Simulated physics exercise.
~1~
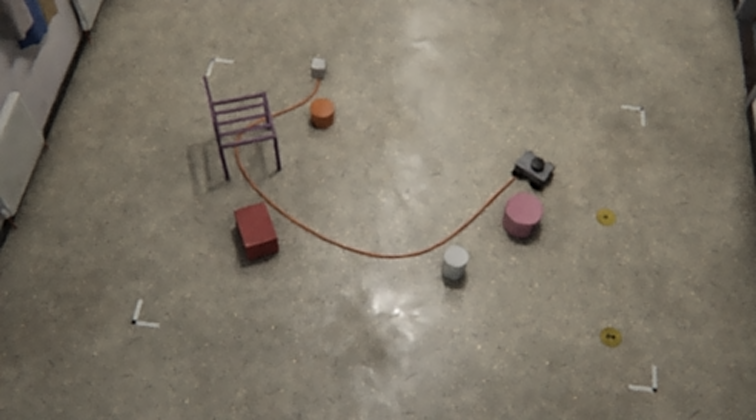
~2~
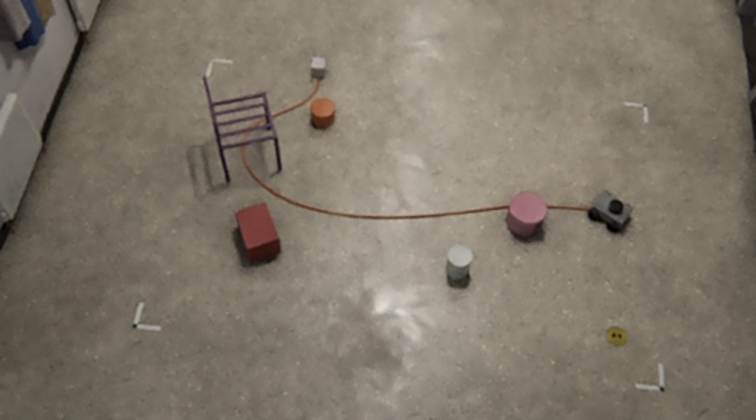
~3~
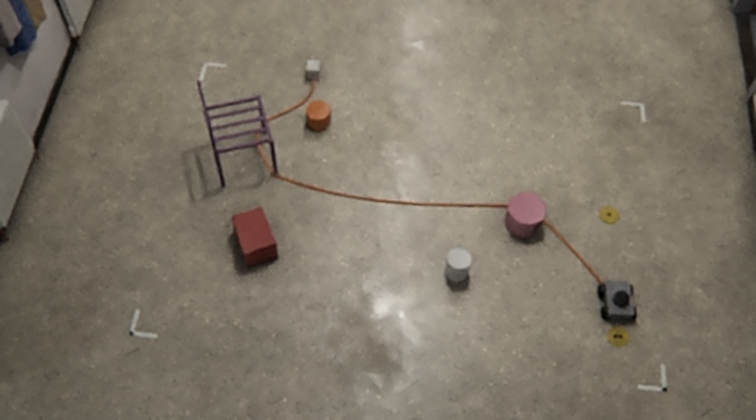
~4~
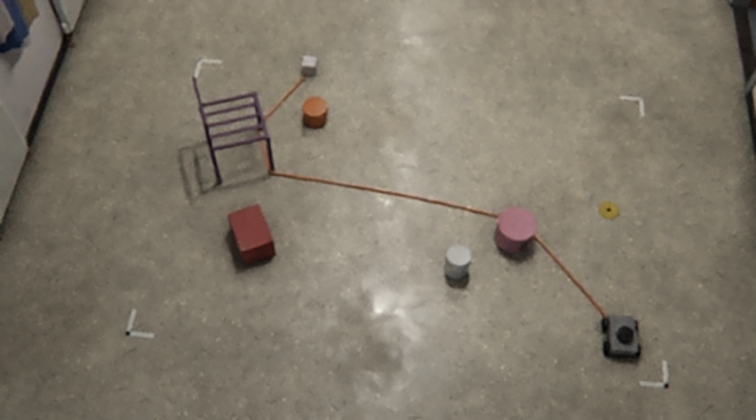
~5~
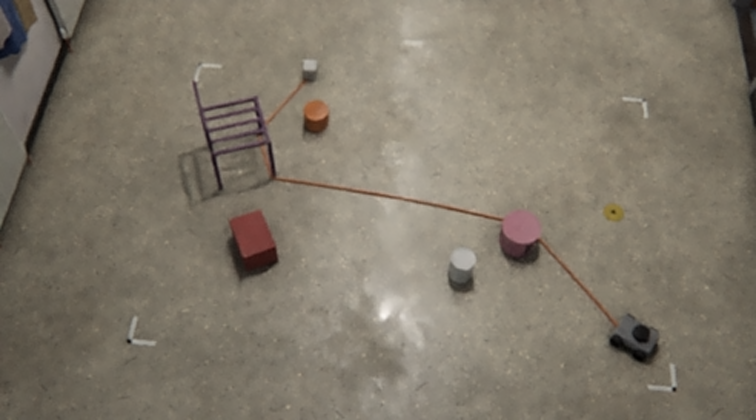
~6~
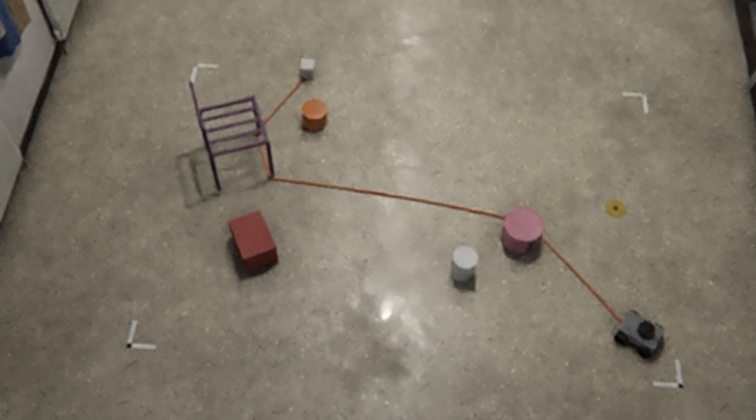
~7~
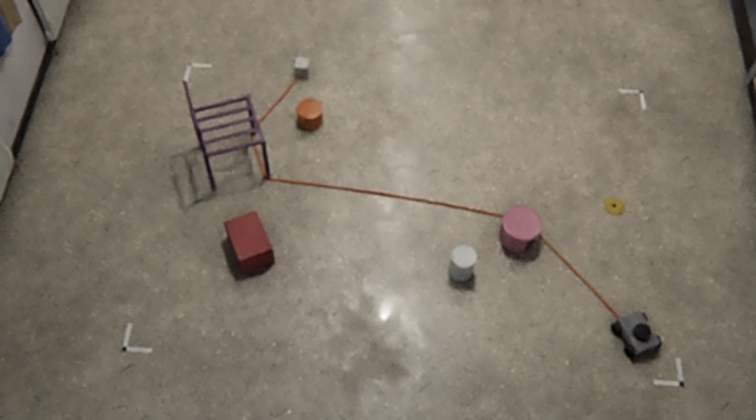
On a hallway floor, a cart pulls an orange lead taut, nudging a pink bucket slightly.
